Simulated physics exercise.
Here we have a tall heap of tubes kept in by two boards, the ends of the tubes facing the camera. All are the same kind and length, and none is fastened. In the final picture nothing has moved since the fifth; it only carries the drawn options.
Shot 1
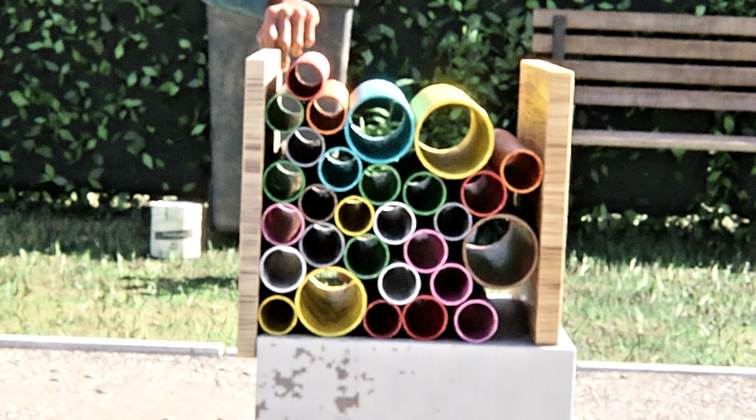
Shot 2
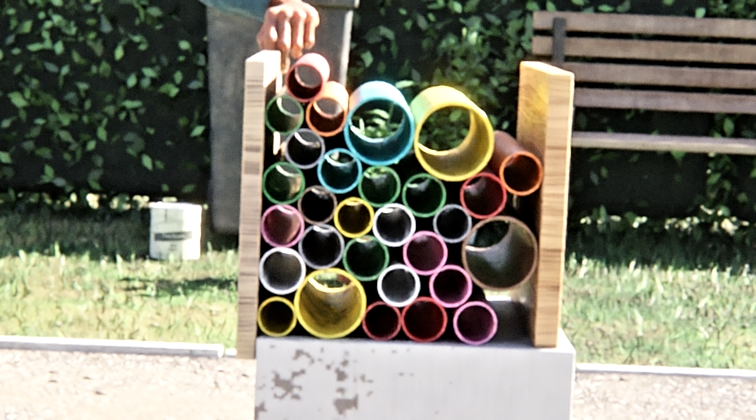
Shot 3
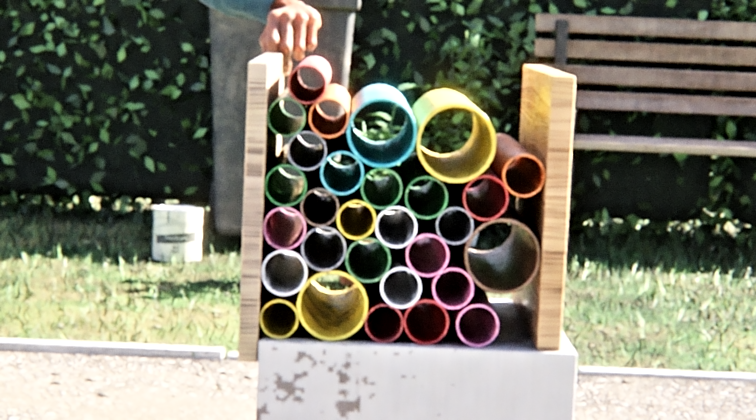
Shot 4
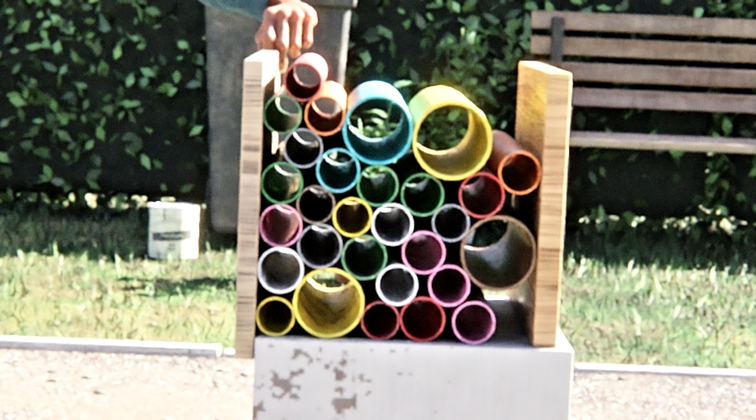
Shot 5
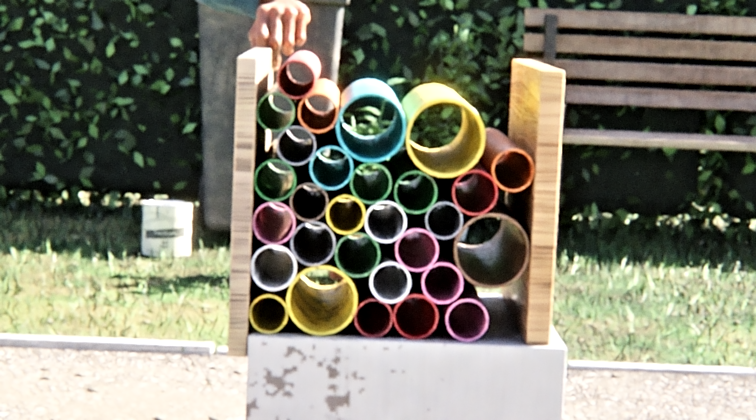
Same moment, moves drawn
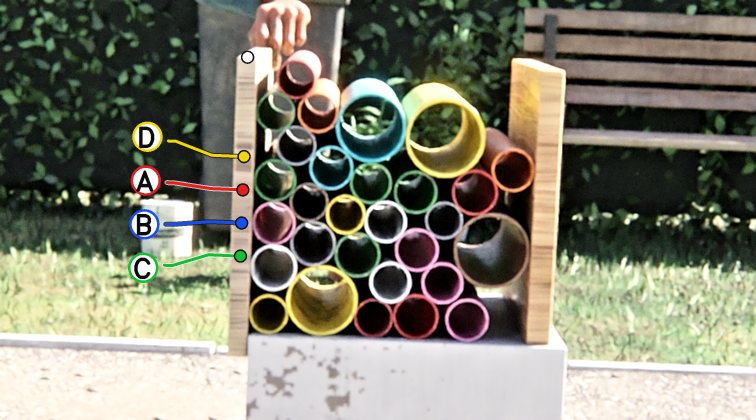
A hand resting at the top left of a stack of colourful tubes between two boards, with nothing visibly shifting.
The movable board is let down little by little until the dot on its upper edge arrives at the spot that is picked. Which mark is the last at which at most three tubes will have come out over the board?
At most to A.
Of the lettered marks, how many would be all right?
Two of them.
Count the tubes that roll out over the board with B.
It comes to five.
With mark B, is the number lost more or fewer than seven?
Fewer than seven.
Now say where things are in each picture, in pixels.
In the first frame, a brown tube (501, 252); a brown tube (318, 203); a red tube (483, 194).
In the second frame, a red tube (483, 196); an orange tube (522, 173).
In the third frame, side board (263, 193); a yellow tube (279, 319).
In the fourth frame, a white tube (280, 270); a brown tube (498, 254).
In the fifth frame, a brown tube (309, 202); a red tube (475, 193); an orange tube (513, 170).
On the copy, A at (243, 190); B at (242, 223); C at (241, 256); D at (244, 156); the white dot at (248, 57).
On A. First, top of the board (256, 120).
Then, top of the board (253, 189).
Finally, top of the board (253, 189), two out over the board.
By contrast, B more than three out over the board; C more than three out over the board; D none out over the board.
